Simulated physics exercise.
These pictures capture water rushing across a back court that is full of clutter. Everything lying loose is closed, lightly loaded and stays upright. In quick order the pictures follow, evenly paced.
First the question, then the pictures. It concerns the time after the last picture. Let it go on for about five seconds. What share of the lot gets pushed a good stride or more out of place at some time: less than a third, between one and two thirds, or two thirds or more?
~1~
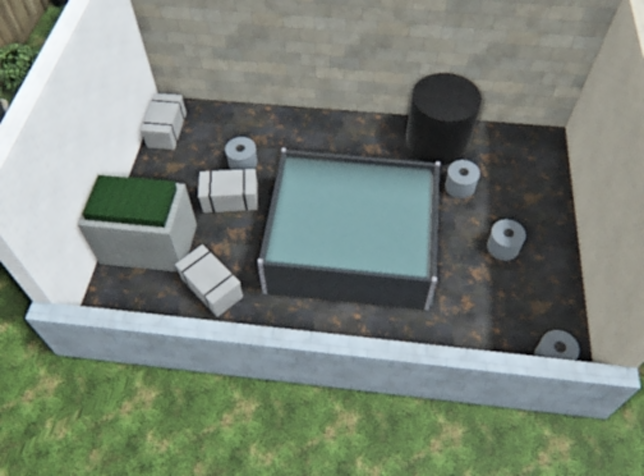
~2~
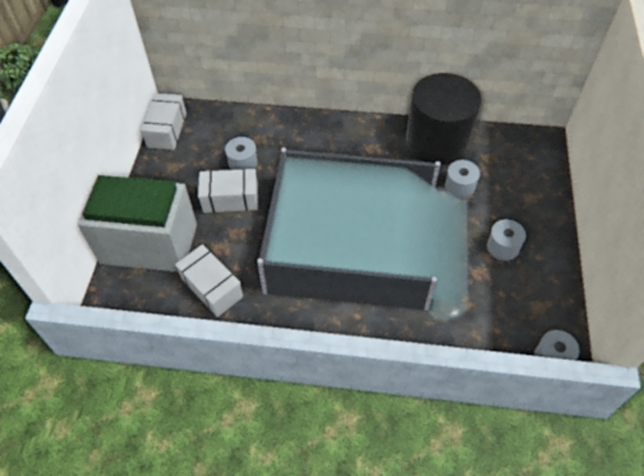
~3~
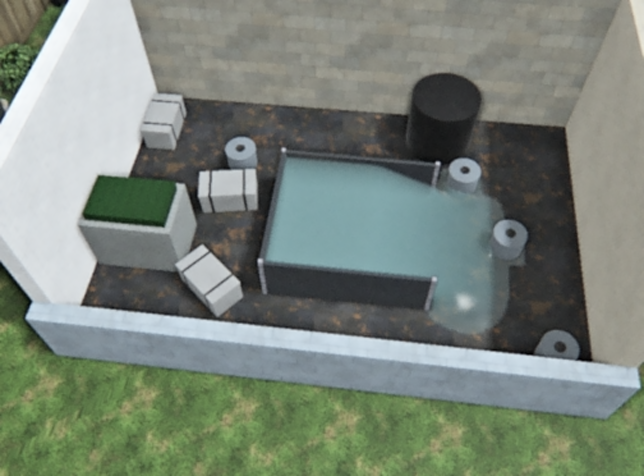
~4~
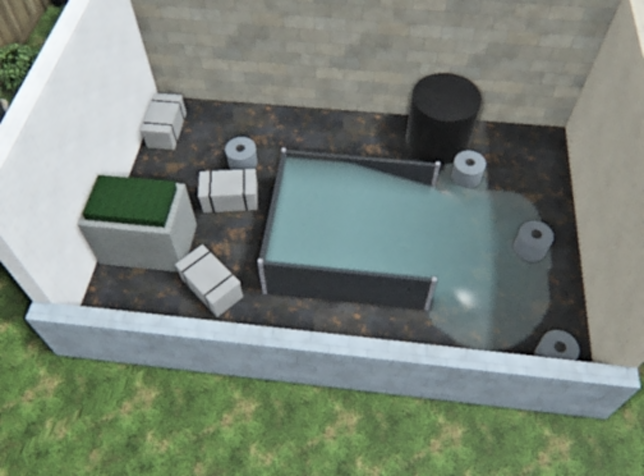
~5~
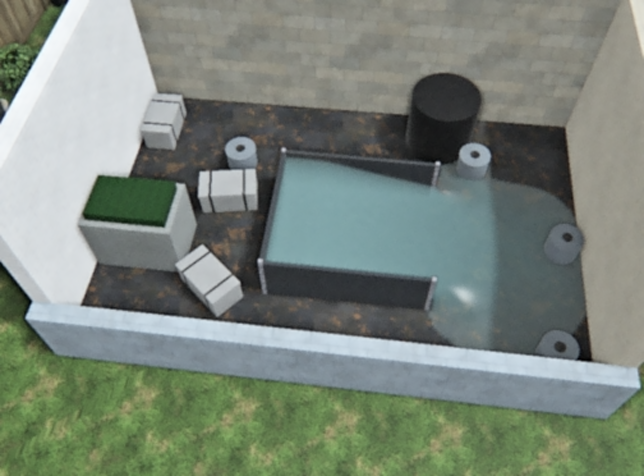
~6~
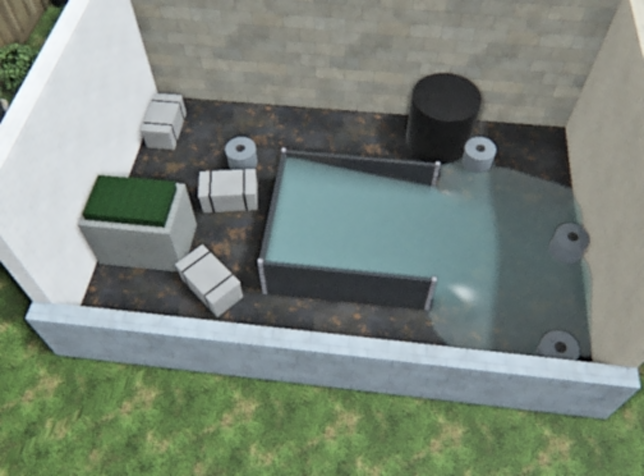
The result is a share of a third to two thirds.
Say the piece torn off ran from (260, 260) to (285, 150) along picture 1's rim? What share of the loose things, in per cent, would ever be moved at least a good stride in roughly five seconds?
Roughly 90 %.
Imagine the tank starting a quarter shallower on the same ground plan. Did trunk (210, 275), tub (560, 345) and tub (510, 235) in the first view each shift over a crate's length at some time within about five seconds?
Note, listed order: Didn't cover it / covered it / covered it.
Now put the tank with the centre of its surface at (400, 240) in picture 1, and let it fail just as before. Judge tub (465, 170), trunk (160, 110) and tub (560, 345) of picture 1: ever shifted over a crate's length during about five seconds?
Result per object - went far, stayed close, went far.
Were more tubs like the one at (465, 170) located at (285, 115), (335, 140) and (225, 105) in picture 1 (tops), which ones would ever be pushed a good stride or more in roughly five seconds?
Copy one: Barely shifts; copy two: Barely shifts; copy three: Barely shifts.
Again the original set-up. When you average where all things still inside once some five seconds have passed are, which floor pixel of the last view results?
I'd put it roughly at (275, 219).
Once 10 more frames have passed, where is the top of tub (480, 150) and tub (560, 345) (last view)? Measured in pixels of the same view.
First object near (489, 119); second object near (525, 327).
A moment on, 2 of 7 are well off their spots; 2 afloat.
Next, 3 of 7 are well off their spots; 3 afloat.
Later, 2 of 7 are well off their spots; 3 afloat.
In the end, 3 of 7 are well off their spots, and 3 have been at some point; 3 afloat.
